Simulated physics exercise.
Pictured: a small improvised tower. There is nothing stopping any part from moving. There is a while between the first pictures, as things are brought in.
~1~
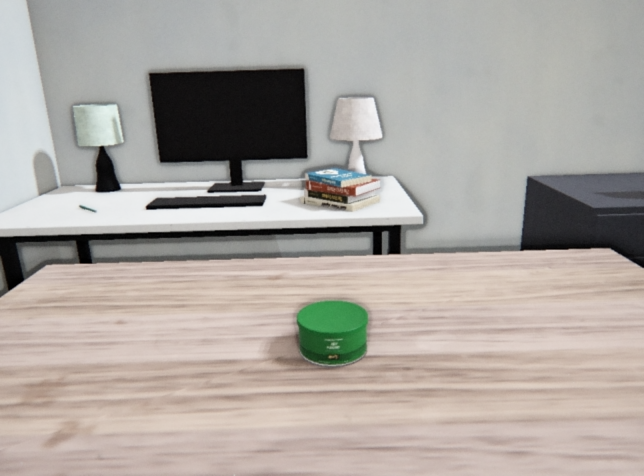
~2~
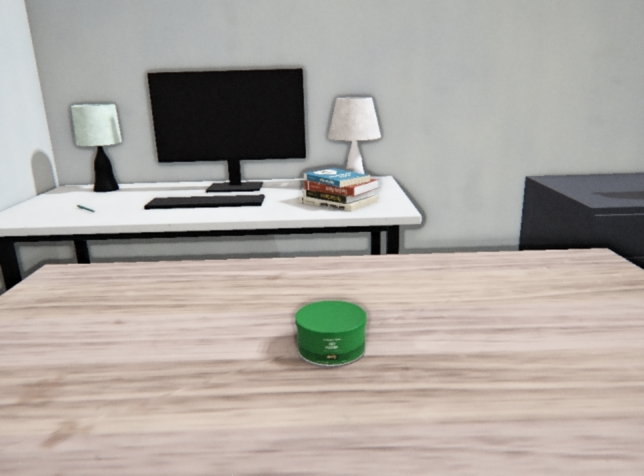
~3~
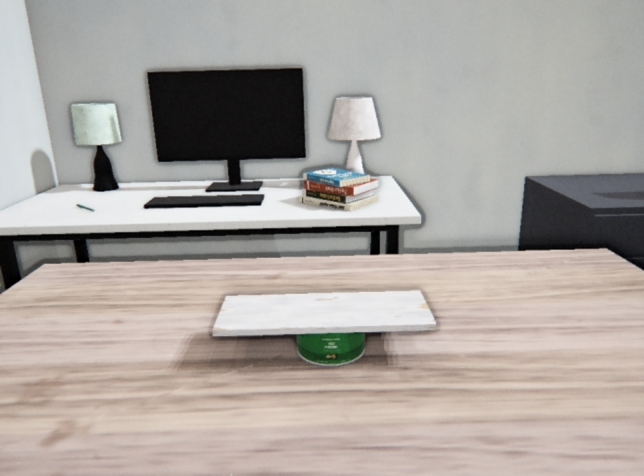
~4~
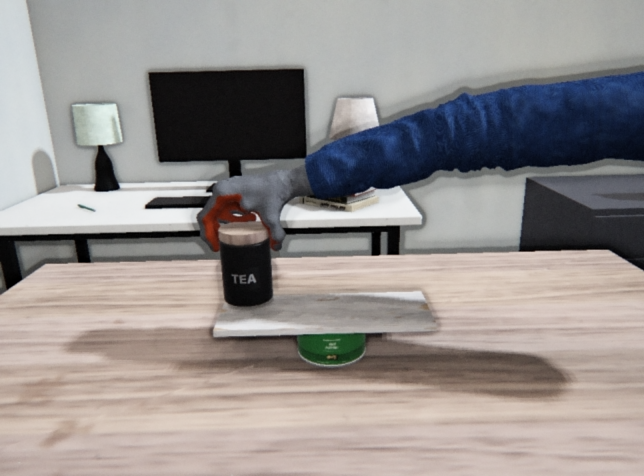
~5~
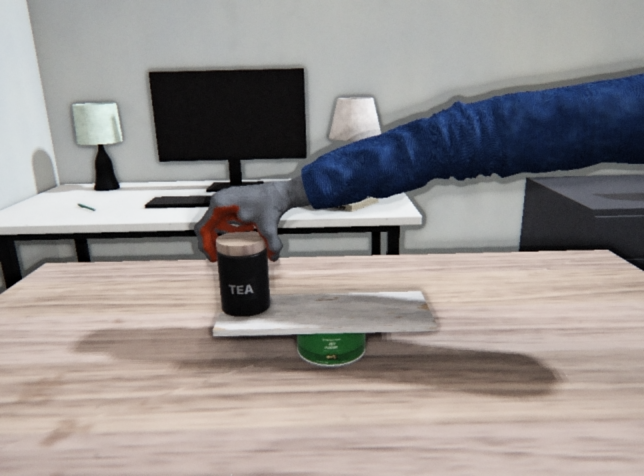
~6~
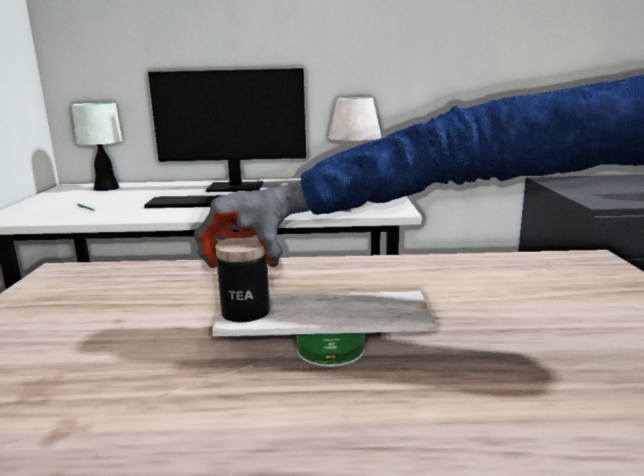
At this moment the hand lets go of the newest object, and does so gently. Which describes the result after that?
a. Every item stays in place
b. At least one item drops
Answer: B.
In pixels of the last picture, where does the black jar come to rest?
Roughly pixel (180, 328) in the last picture.
Then, 0.30 s past the last view, black jar now fallen; white board rocked 33° from its first pose.
Then, 0.50 s past the last view, white board rocked 6° from its first pose.
Then, 0.60 s past the last view, white board rocked 7° from its first pose.
Finally, fallen, black jar; the other 2 still in place. Final places as the last picture's camera would see them, black jar near (180, 328). The stack comes apart.
